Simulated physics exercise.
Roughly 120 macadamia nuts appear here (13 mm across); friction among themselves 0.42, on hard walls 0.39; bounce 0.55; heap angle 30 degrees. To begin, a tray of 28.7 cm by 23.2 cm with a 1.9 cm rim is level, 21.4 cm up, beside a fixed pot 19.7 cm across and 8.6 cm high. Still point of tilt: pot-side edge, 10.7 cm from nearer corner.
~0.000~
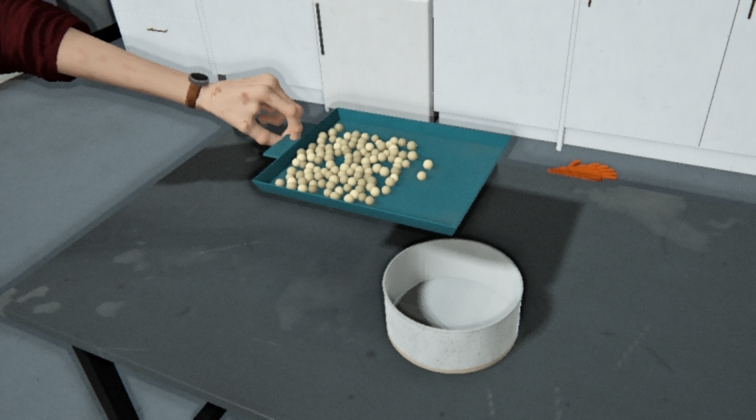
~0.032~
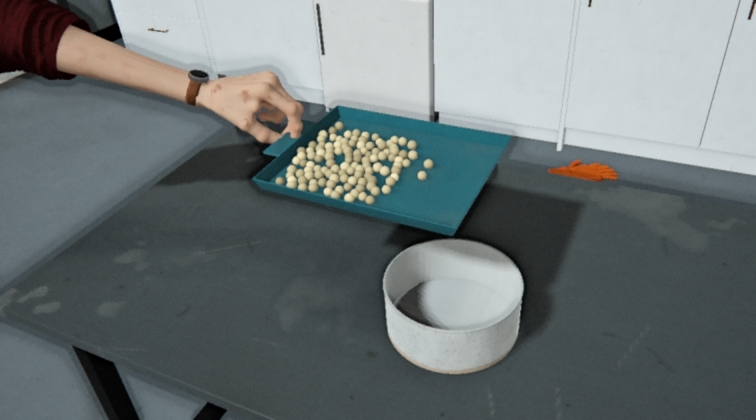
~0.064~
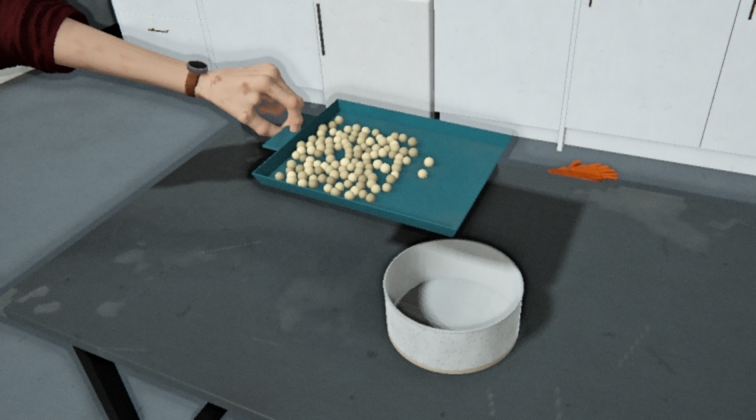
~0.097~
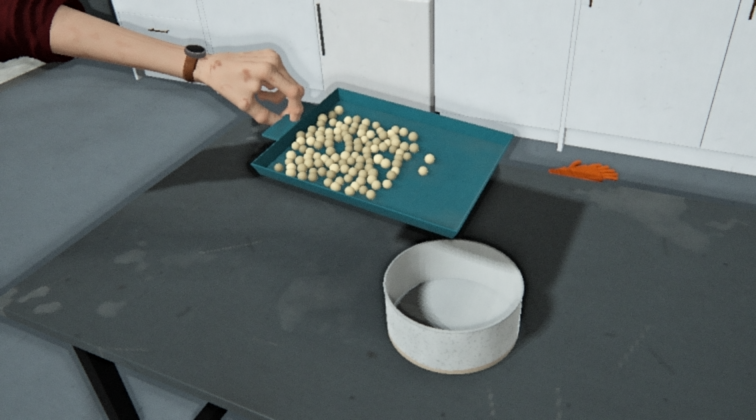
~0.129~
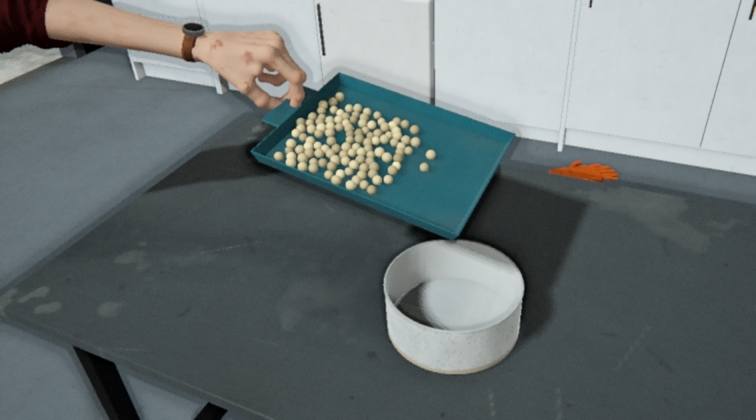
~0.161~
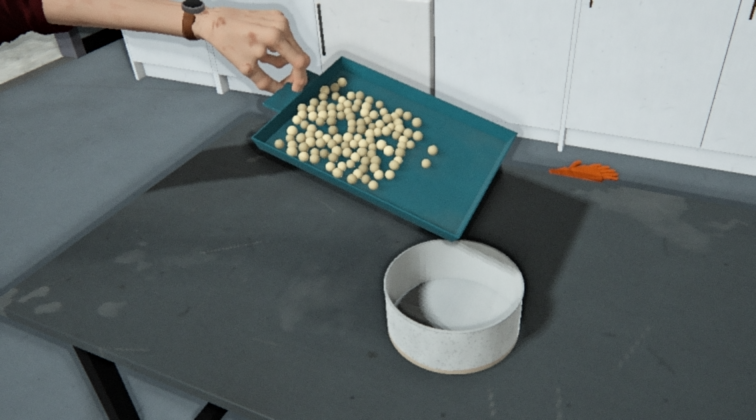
At first, a hand hovers at the left end of a teal tray of small round, pale nuts, with a white bowl in front on a dark table. The tray barely moves, then its left side rises steadily, slanting it toward the bowl. The nuts lift with it, shifting slightly across its surface.
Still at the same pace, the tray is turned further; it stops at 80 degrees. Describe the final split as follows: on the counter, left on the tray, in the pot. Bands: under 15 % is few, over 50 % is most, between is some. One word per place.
Counter: Most, left on the tray: Few, pot: Some.
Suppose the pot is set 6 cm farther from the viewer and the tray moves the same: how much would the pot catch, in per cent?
In that case about 5 percent would end up there.
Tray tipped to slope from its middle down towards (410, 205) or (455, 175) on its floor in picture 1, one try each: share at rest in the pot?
The share comes to roughly 70 in a hundred, then roughly 5 in a hundred.
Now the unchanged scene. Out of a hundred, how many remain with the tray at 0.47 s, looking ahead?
I'd say close to 100 per cent.
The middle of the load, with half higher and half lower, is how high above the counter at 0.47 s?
The halfway mark sits at about 28 cm.
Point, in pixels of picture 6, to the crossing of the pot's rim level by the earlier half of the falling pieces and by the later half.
Near (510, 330) at first, near (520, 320) afterwards.
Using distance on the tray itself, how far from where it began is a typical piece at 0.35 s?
I'd say close to 3 centimetres.
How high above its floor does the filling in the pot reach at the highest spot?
Top level: Approx. 1.5 cm.
Then, at 0.35 s, tilt 51 degrees; the tray holds 100 %, the pot 0 %.
After 0.47 s, tilt 72 degrees; the tray holds 100 %, the pot 0 %.
Then, at 0.73 s, tilt 80 degrees; the tray holds 5 %, the pot 20 %.
In the end, at 1.9 s, counter 75 %, tray 0 %, pot 25 %.
